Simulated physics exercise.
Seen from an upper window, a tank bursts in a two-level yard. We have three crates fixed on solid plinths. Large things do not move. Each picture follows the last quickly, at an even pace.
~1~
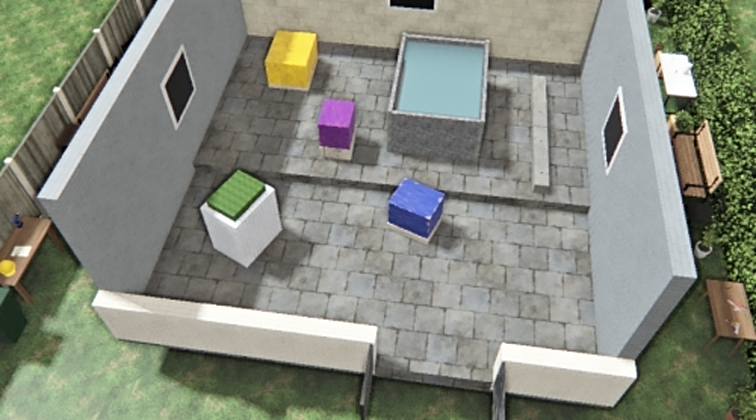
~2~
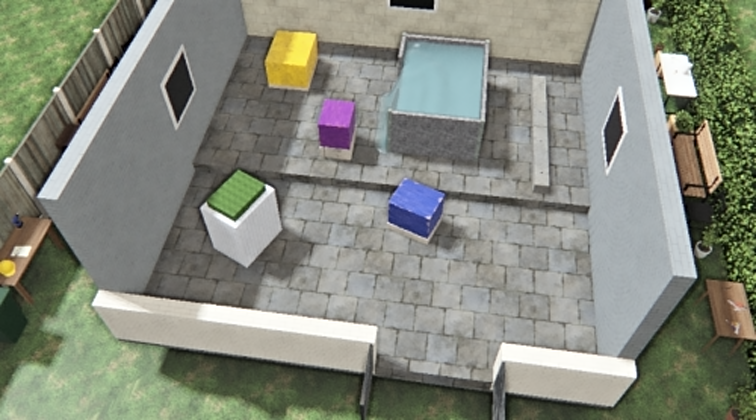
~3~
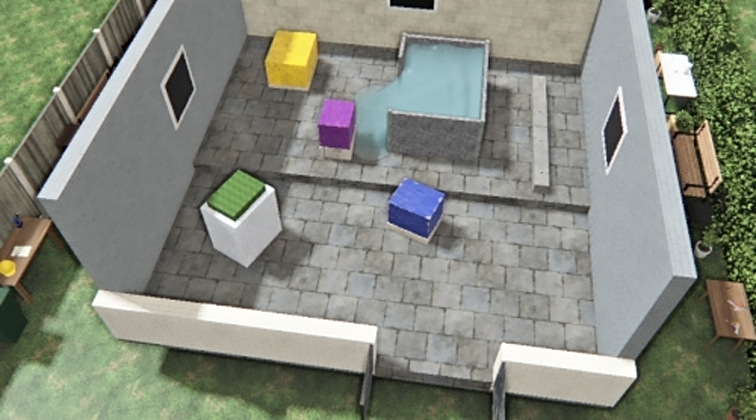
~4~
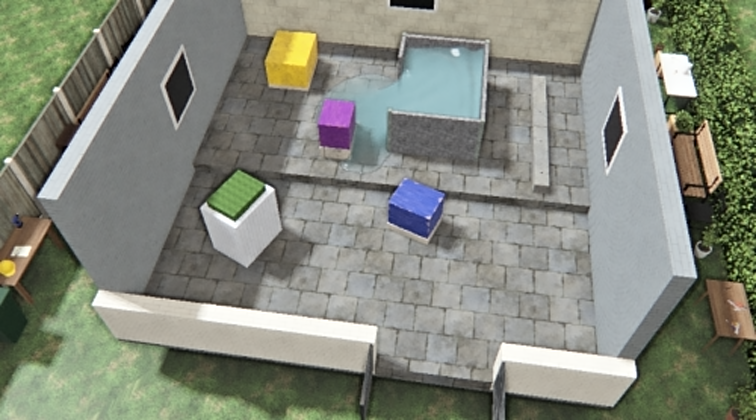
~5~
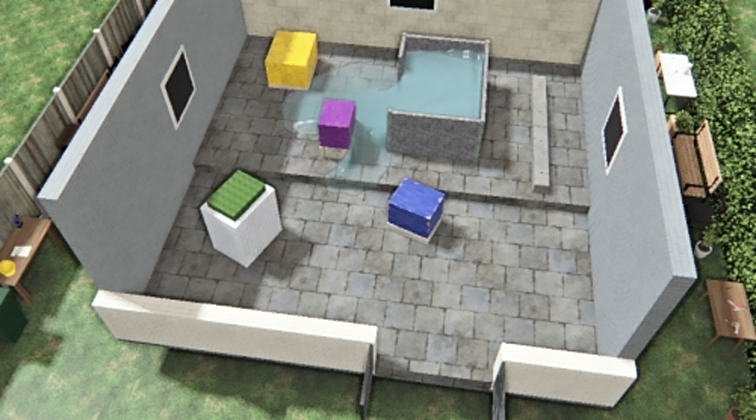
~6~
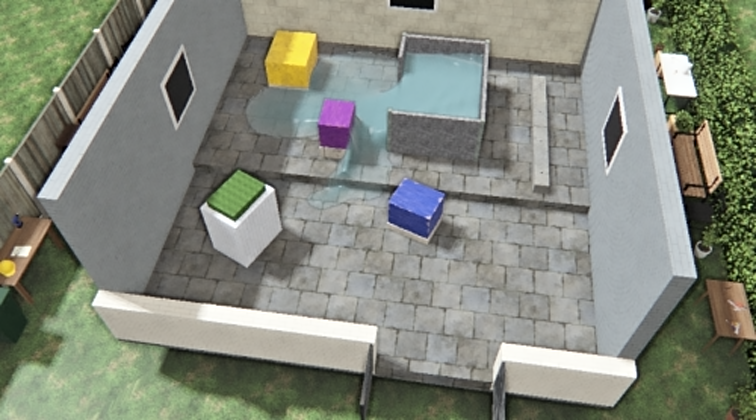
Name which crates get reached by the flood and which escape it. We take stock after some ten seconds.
As I see it, the yellow crate will be touched; the purple crate will be touched; the blue crate will be touched.
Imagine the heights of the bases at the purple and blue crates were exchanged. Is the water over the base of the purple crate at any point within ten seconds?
Then: The purple crate is reached.
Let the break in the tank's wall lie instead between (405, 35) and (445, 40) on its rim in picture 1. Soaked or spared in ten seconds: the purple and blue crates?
Note - purple remains untouched, blue remains untouched.
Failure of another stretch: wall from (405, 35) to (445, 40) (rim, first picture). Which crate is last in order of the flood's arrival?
Last in line is the blue crate.
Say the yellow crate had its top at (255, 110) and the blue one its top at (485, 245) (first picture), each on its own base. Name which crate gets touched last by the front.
Going by the pictures, it's the one in blue.
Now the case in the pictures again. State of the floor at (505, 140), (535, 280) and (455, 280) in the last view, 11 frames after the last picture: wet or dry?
Result by point, in sequence: Unwetted, then unwetted, then unwetted.
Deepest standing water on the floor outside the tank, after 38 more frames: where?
It will be deepest around (134, 319).
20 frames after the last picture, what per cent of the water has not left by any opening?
It comes to roughly 98 per cent.
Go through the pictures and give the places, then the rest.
Still water in the water tank at (441, 79), in the first frame.
Water pours out at (396, 111) and has run to (386, 153), in the second frame.
Water pours out at (396, 111) and has run to (367, 89), in the third frame.
The front is at (323, 102), out from the gap at (396, 112), in the fourth frame.
Water pours out at (396, 113) and has run to (288, 103), in the fifth frame.
The front is at (255, 100), out from the gap at (396, 113), in the sixth frame.
A moment on, water covers 30 % of the floor; the yellow crate water round its plinth, the purple crate water round its plinth, the blue crate water round its plinth.
Next, water covers 50 % of the floor; the yellow crate water round its plinth, the purple crate water round its plinth, the blue crate water round its plinth.
Then, water covers 60 % of the floor; the yellow crate water round its plinth, the purple crate water round its plinth, the blue crate water round its plinth.
Later, water covers 75 % of the floor; the yellow crate water round its plinth, the purple crate water round its plinth, the blue crate water round its plinth.
In the end, water covers 90 % of the floor; the yellow crate was topped, the purple crate was topped, the blue crate was topped.
